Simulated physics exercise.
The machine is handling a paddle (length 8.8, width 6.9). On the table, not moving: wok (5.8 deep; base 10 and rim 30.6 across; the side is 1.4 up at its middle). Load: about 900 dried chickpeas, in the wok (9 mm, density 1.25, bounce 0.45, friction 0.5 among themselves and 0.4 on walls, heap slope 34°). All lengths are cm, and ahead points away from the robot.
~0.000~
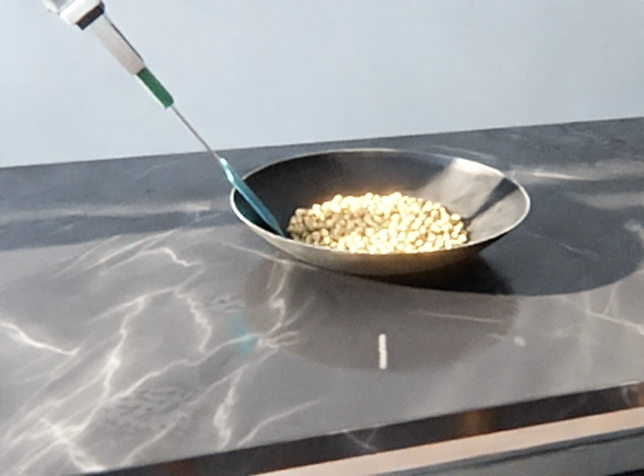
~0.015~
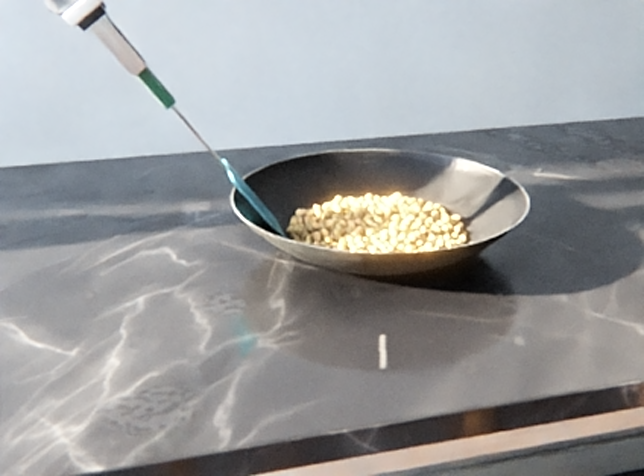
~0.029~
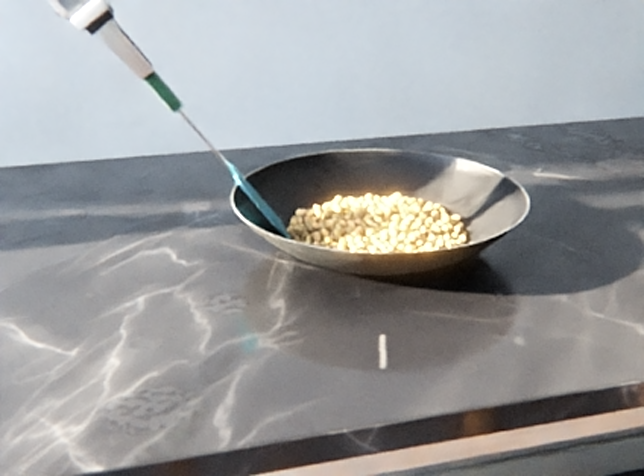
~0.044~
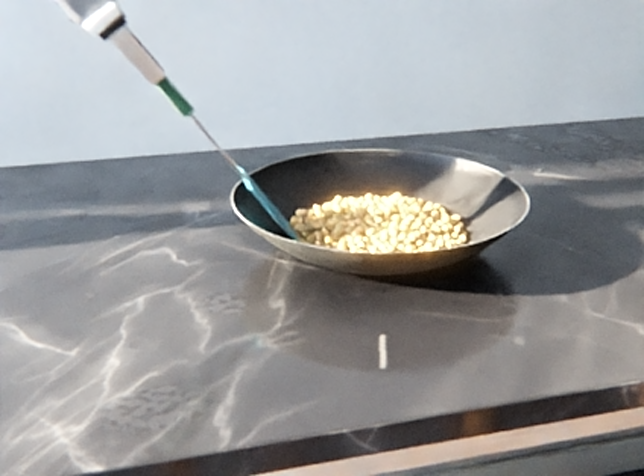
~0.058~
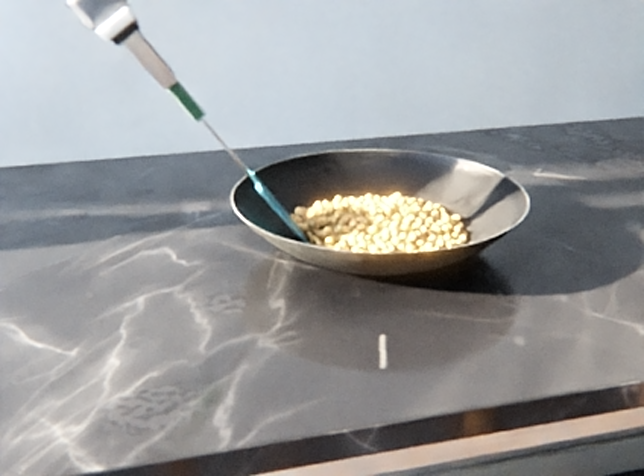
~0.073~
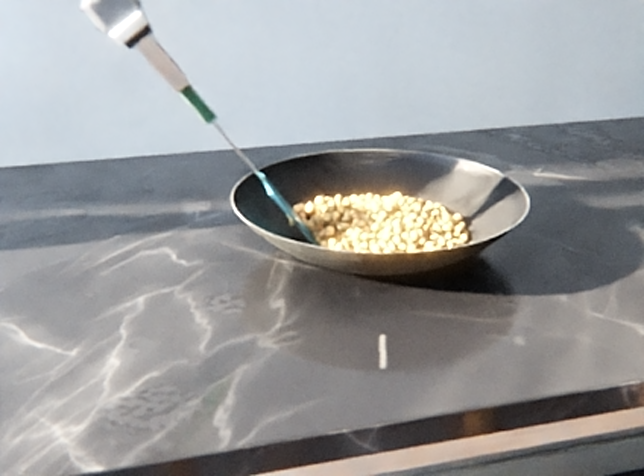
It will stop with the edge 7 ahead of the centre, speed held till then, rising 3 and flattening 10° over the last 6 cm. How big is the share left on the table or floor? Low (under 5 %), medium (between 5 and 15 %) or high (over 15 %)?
Answer: Low; under 5 % of the dried chickpeas finish on the table or floor.
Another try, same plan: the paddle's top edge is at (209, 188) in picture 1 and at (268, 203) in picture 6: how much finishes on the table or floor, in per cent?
Some 10 per cent.
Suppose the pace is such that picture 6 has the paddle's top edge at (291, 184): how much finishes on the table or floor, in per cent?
About 15 per cent.
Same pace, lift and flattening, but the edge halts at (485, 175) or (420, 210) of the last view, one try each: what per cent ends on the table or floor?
Some 20 and 0 per cent.
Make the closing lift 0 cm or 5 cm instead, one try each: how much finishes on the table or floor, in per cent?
About 0 and 0 per cent.
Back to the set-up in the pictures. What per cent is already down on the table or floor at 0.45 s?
About 0 per cent.
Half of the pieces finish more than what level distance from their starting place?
Roughly 4 cm.
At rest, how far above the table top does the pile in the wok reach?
Roughly 6.0 cm.
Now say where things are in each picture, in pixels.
In the first picture, paddle top edge at (227, 169), sloping 54°; upper third of the load around (378, 223), from x 290 to 465, top at y 195; 900 in the wok.
In the second picture, paddle top edge at (228, 170), sloping 54°; upper third of the load around (378, 223), from x 290 to 465, top at y 195.
In the third picture, paddle top edge at (234, 173), sloping 54°; upper third of the load around (378, 223), from x 290 to 465, top at y 195.
In the fourth picture, paddle top edge at (244, 177), sloping 54°; upper third of the load around (378, 223), from x 295 to 465, top at y 195.
In the fifth picture, paddle top edge at (255, 180), sloping 54°; upper third of the load around (377, 222), from x 290 to 465, top at y 195.
In the sixth picture, paddle top edge at (265, 183), sloping 54°; upper third of the load around (377, 219), from x 290 to 465, top at y 195; 900 in the wok.
After 0.14 s, sloping 54°, highest piece 6 above the table; 900 in the wok.
After 0.21 s, sloping 51°, highest piece 5 above the table; 900 in the wok.
After 0.45 s, sloping 44°, highest piece 7 above the table; 898 in the wok, 1 on the table or floor, 1 on the blade or in flight.
After 1.50 s, sloping 44°, highest piece 6 above the table; 897 in the wok, 3 on the table or floor.
At rest, 897 in the wok, 3 on the table or floor. That is 0 % on the table or floor.
